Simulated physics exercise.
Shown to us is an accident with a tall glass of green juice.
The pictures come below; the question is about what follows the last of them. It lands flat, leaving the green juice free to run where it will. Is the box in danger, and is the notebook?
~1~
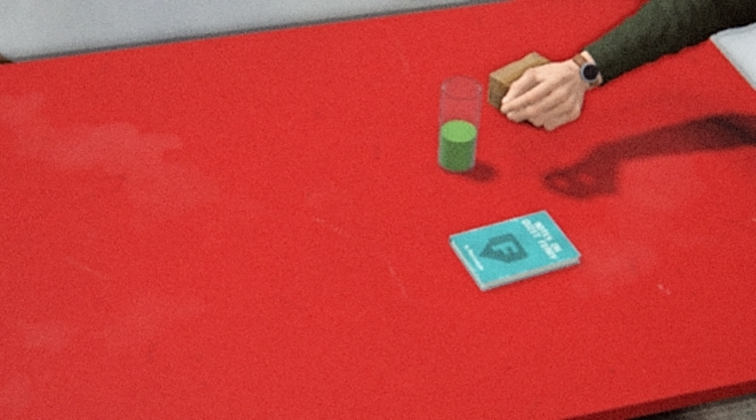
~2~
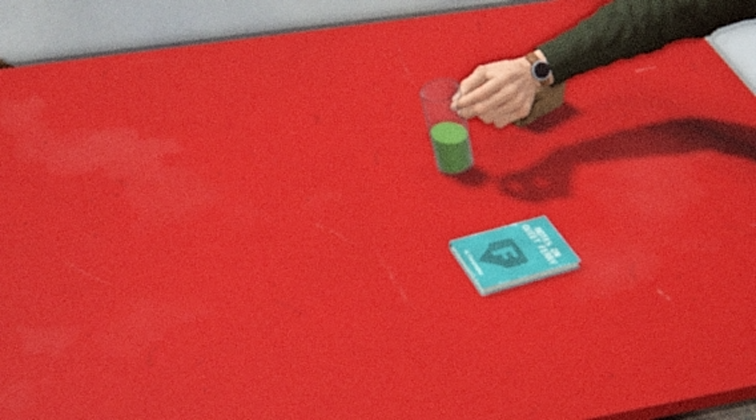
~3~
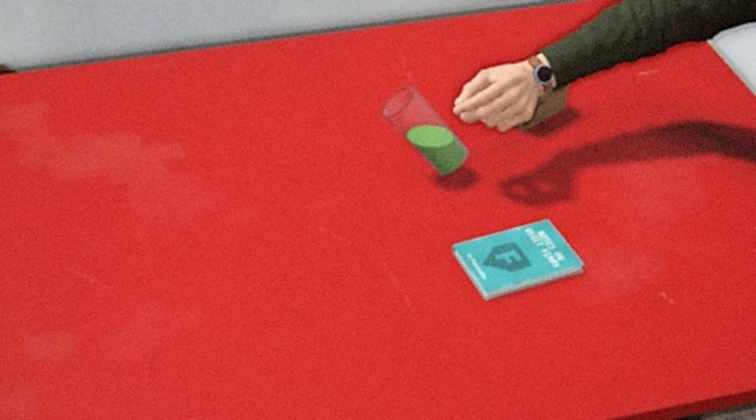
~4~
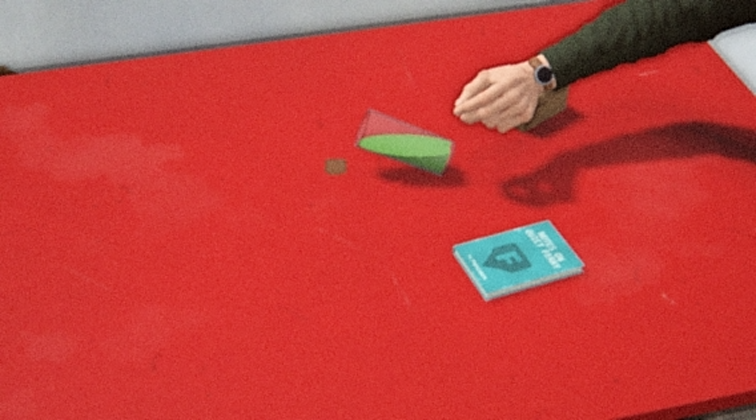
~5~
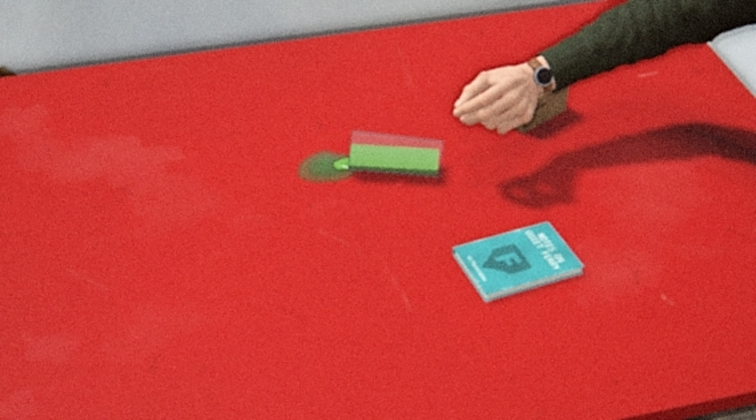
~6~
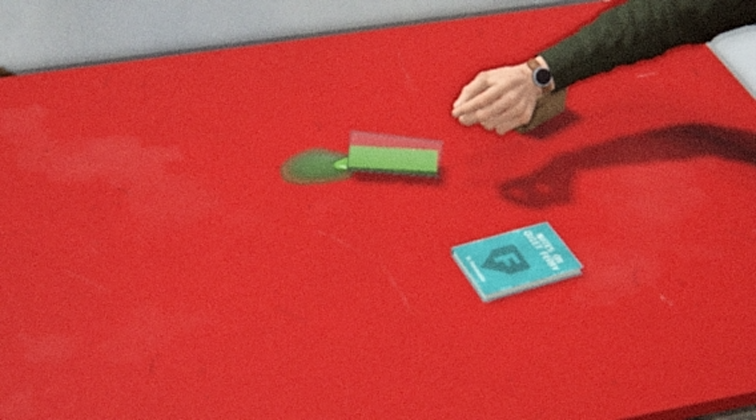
Box comes out dry, notebook comes out dry.
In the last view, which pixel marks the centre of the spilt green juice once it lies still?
(198, 158).
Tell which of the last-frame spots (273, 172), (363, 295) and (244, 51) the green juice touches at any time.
First one got to; second one left alone; third one left alone.
Next, the puddle covers about as much as a plate; the box is clear of it; the notebook is clear of it.
After that, the puddle covers about as much as a tray; the box is clear of it; the notebook is clear of it.
Finally, the puddle covers about as much as a tray; the box is clear of it; the notebook is clear of it.
